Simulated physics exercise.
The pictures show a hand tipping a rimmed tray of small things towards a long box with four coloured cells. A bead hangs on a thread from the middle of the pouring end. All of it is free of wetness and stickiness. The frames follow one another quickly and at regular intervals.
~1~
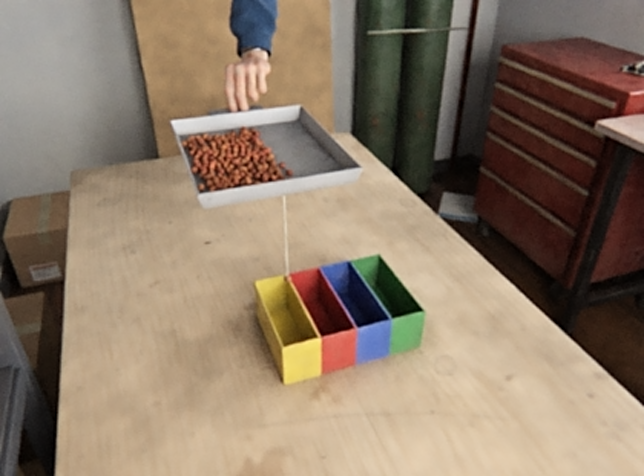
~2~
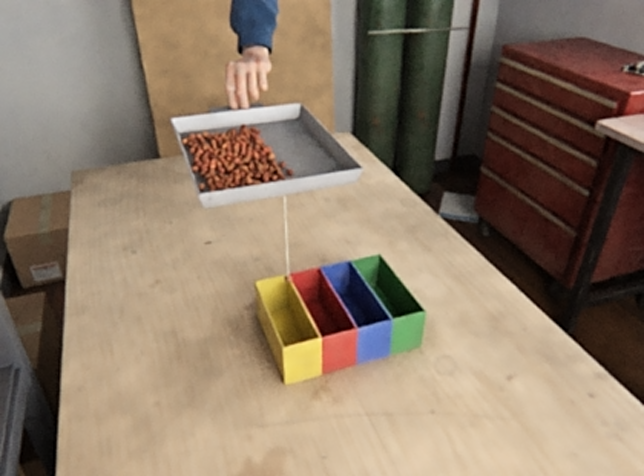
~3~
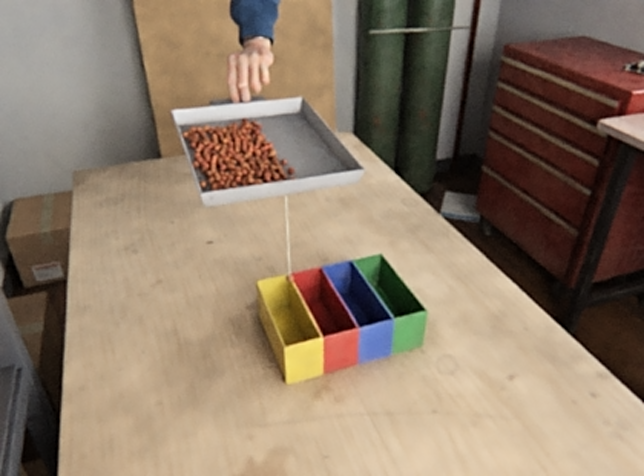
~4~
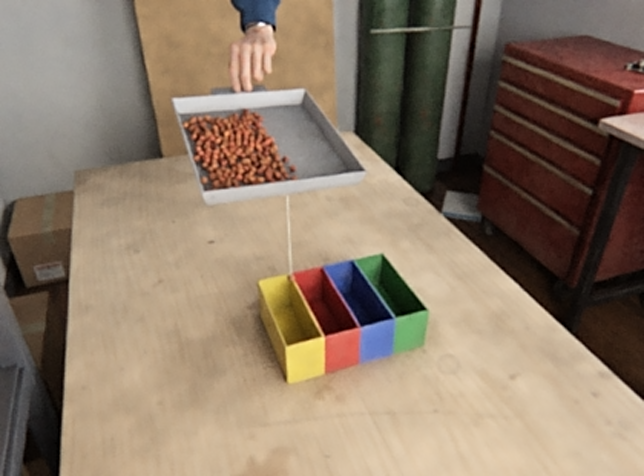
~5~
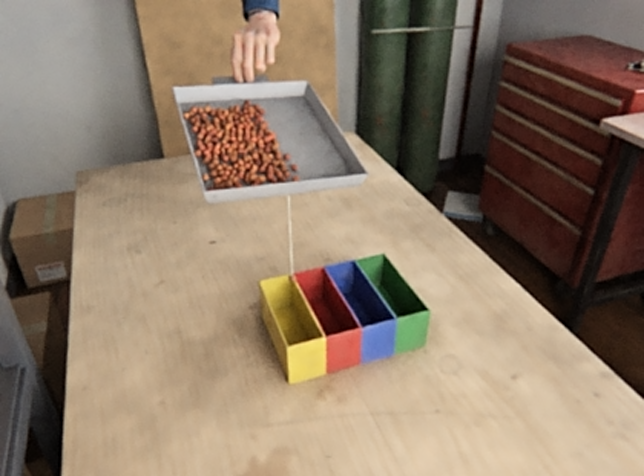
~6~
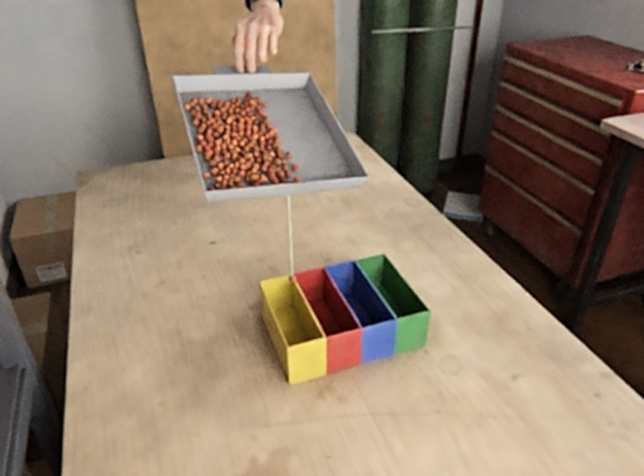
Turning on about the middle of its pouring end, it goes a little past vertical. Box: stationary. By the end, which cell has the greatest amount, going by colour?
By colour, blue has the most.
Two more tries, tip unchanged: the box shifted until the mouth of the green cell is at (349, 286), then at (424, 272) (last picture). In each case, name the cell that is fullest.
For the first spot I'd say that green cell, and for the second spot that red cell.
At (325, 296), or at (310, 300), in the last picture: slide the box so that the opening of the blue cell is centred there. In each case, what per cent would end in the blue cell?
Respectively 20 % and 10 %.
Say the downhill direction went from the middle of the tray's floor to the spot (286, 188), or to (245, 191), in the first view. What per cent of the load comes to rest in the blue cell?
I'd say roughly 20 percent with the first slope, 0 percent with the other.
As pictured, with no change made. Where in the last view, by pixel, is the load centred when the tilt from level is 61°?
Around (305, 171).
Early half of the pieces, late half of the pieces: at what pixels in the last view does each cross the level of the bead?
First part (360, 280), rest (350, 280).
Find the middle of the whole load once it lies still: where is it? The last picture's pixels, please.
Roughly at (357, 328).
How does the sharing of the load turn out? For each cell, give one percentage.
Approximate shares in per cent - yellow cell 10, red cell 20, blue cell 50, green cell 20.
Shortly afterwards, tray tipped steeply; all but a few on the tray; only a few in the green cell; only a few falling or outside the box.
Next, tray tipped right over; near a third on the tray; a little in the blue cell; a little in the green cell; only a few in the red cell; near half falling or outside the box.
Some moments later, tray tipped past a quarter turn; near half in the blue cell; near a quarter in the green cell; near a quarter in the red cell; a little in the yellow cell; a little falling or outside the box.
In the end, tray tipped past a quarter turn; near half in the blue cell; near a quarter in the green cell; near a quarter in the red cell; a little in the yellow cell; a little outside the box.
